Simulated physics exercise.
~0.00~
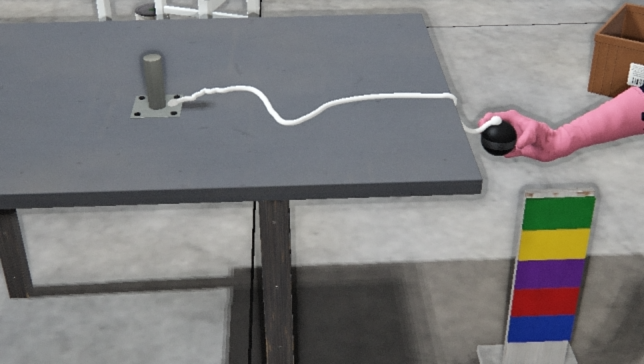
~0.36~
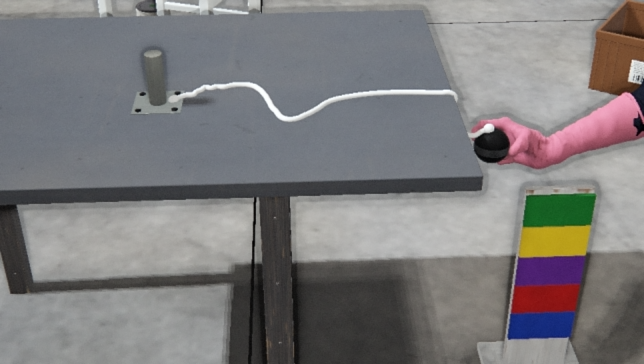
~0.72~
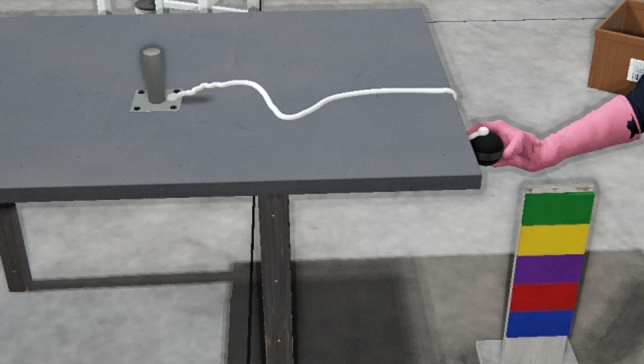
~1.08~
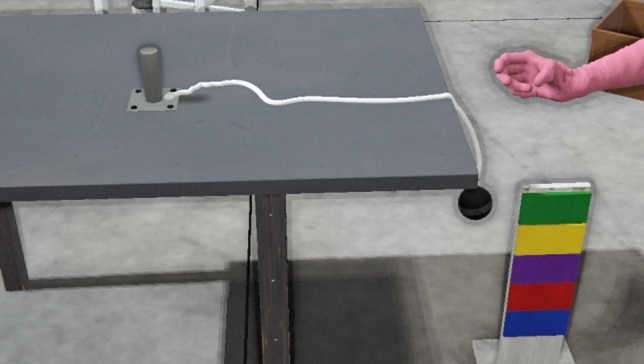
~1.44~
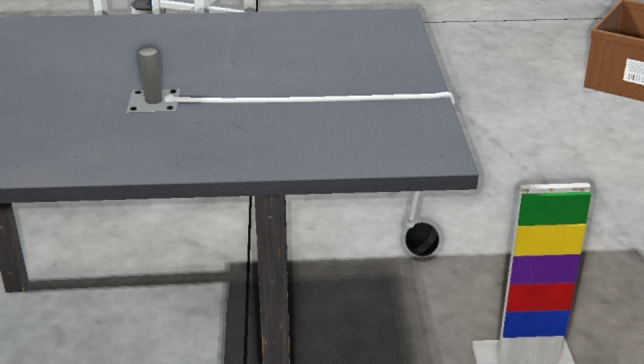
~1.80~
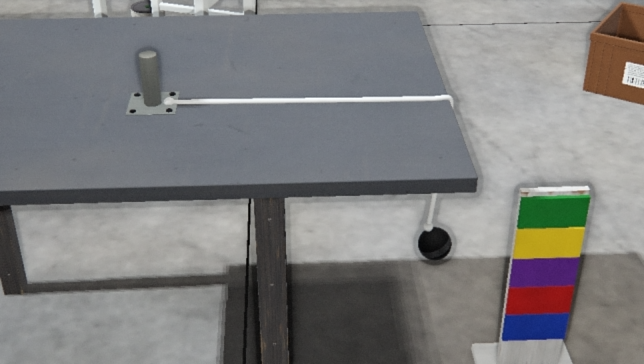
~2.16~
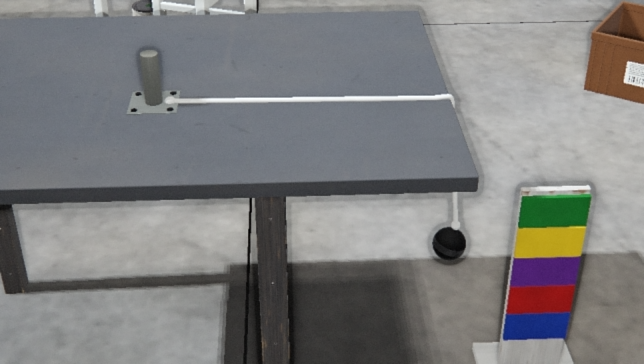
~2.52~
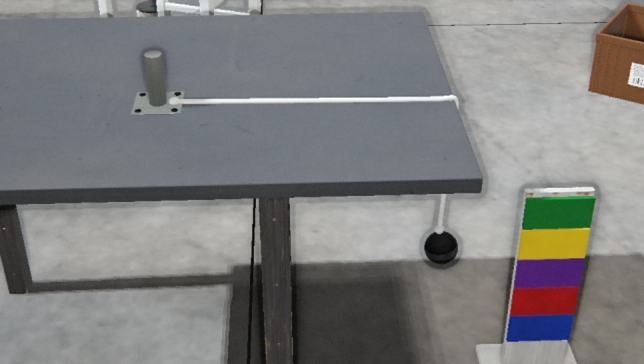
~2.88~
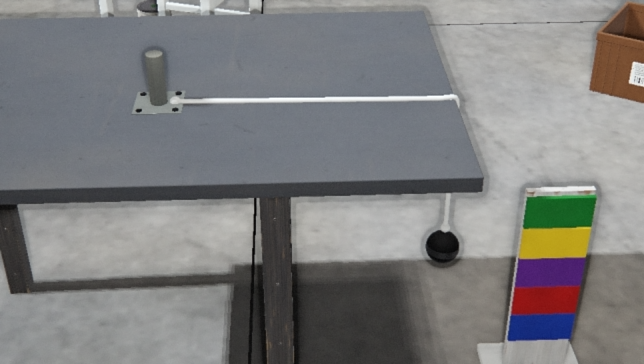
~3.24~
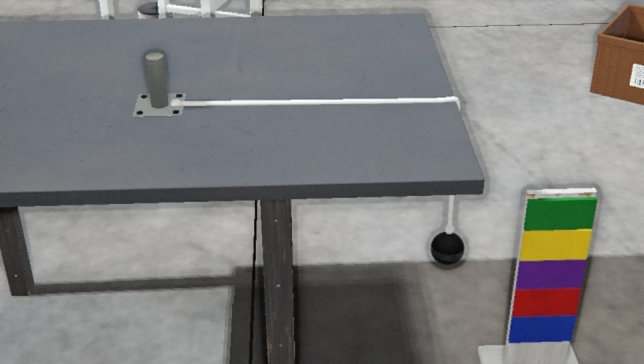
The clip opens on a pink-looking hand holding a black ball just off the right end of a grey table, with a slack white cord winding back to a post. The hand eases the ball slightly left, then lets go and draws back as the ball drops past the table's edge. The cord pulls straight across the tabletop, and the ball swings in to the left below it. It sways back to the right and wobbles a little. Finally it hangs almost still, its centre level with the yellow band on the striped board nearby.
